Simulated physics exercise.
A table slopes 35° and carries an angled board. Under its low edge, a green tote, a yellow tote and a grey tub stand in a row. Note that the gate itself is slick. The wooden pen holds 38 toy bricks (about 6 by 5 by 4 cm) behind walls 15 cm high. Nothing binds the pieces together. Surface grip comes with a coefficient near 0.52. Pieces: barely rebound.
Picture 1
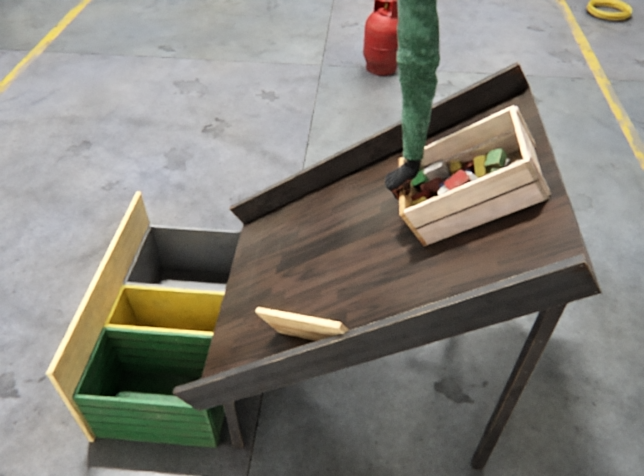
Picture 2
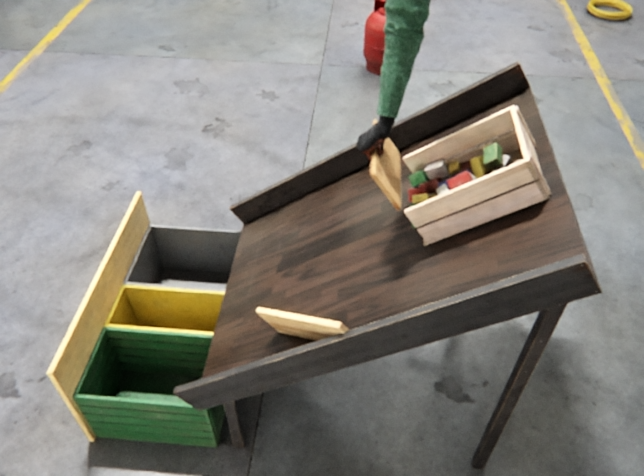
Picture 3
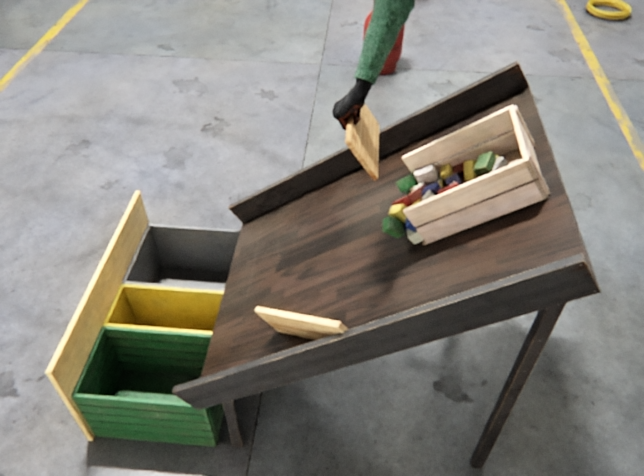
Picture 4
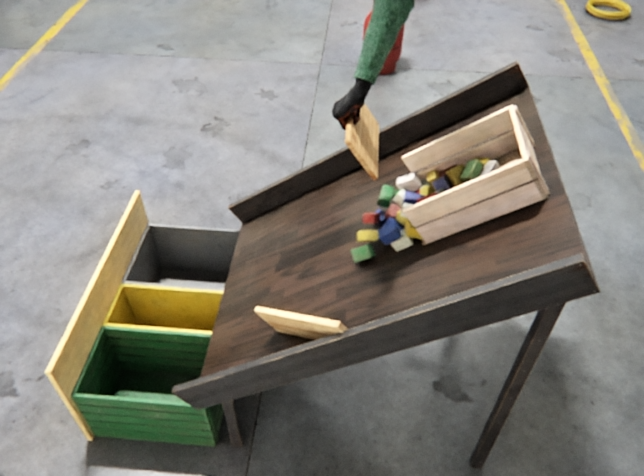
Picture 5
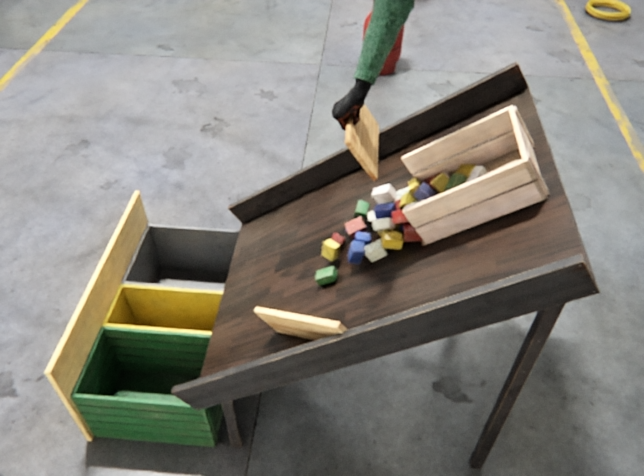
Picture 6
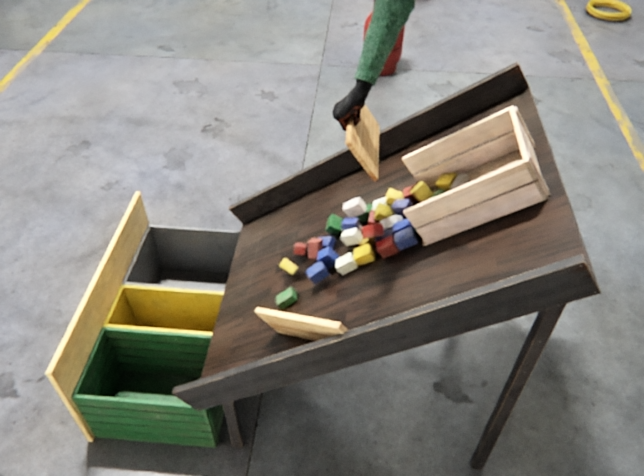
At first, colored toy bricks sit inside a wooden pen on a sloping table, above a green tote, a yellow tote and a grey tub. A gloved hand in a green sleeve pulls away the pen's end board and holds it aside, and the bricks tumble out, spreading down the slope toward the left.
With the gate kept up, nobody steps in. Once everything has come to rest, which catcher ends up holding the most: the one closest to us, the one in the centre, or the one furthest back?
Chances are it piles up halfway along.
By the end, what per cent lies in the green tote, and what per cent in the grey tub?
Around 10 per cent and 25 per cent, in that order.
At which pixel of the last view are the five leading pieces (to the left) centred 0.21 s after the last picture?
Centre approx. at (226, 301) px.
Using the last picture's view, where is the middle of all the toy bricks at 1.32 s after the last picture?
At about (161, 340).
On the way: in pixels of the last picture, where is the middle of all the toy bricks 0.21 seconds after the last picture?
I'd put the middle close to (329, 250) in the last view.
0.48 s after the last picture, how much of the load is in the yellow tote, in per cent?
15 % by then.
Then, 0.21 s after the last picture, 3 still in the wooden pen, 34 on the slope and 1 in the air.
Then, 0.48 s after the last picture, 2 in the green tote, 6 in the yellow tote, 2 in the grey tub, 24 on the slope and 4 in the air.
Then, 0.84 s after the last picture, 3 in the green tote, 21 in the yellow tote, 7 in the grey tub, 5 on the slope and 2 in the air.
When it is over (1.32 s after the last picture), 3 in the green tote, 26 in the yellow tote and 9 in the grey tub.
